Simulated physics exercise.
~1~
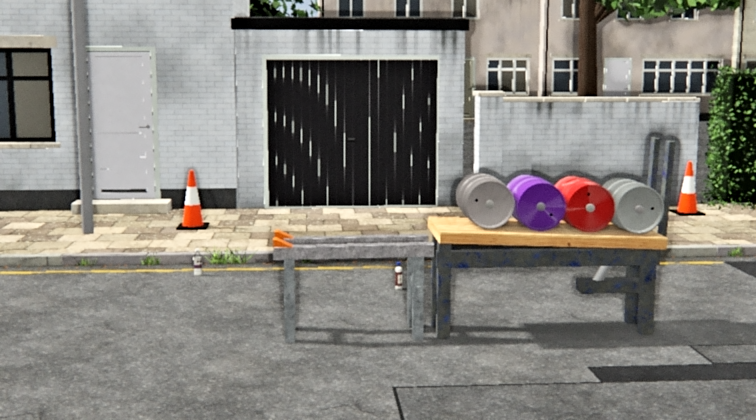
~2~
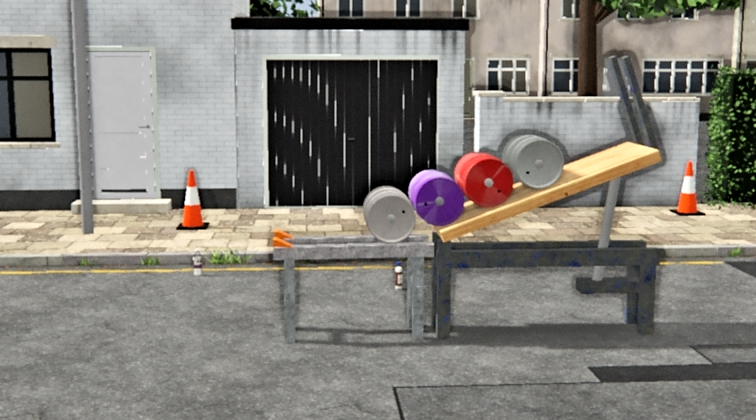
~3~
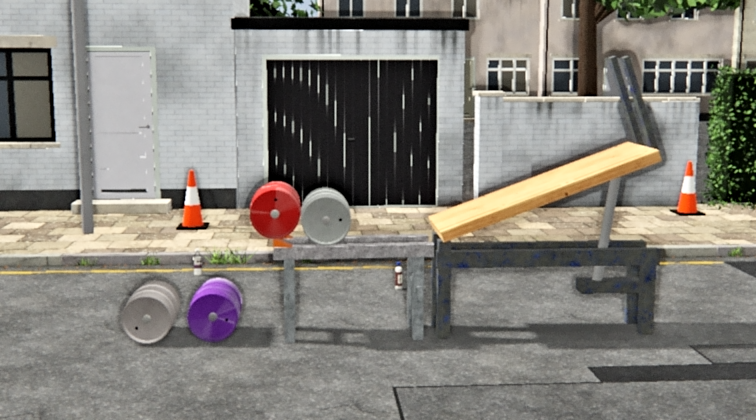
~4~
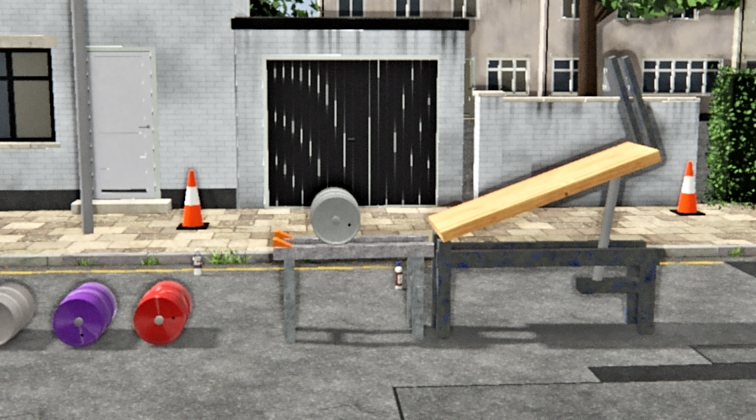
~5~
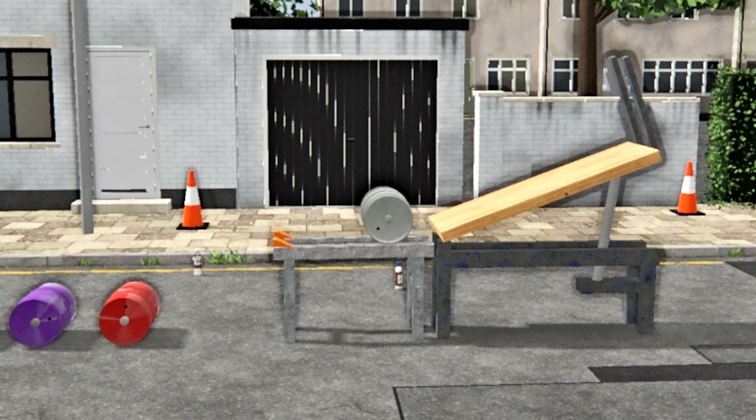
On a street, a deck tips and three of four kegs roll left onto the road.
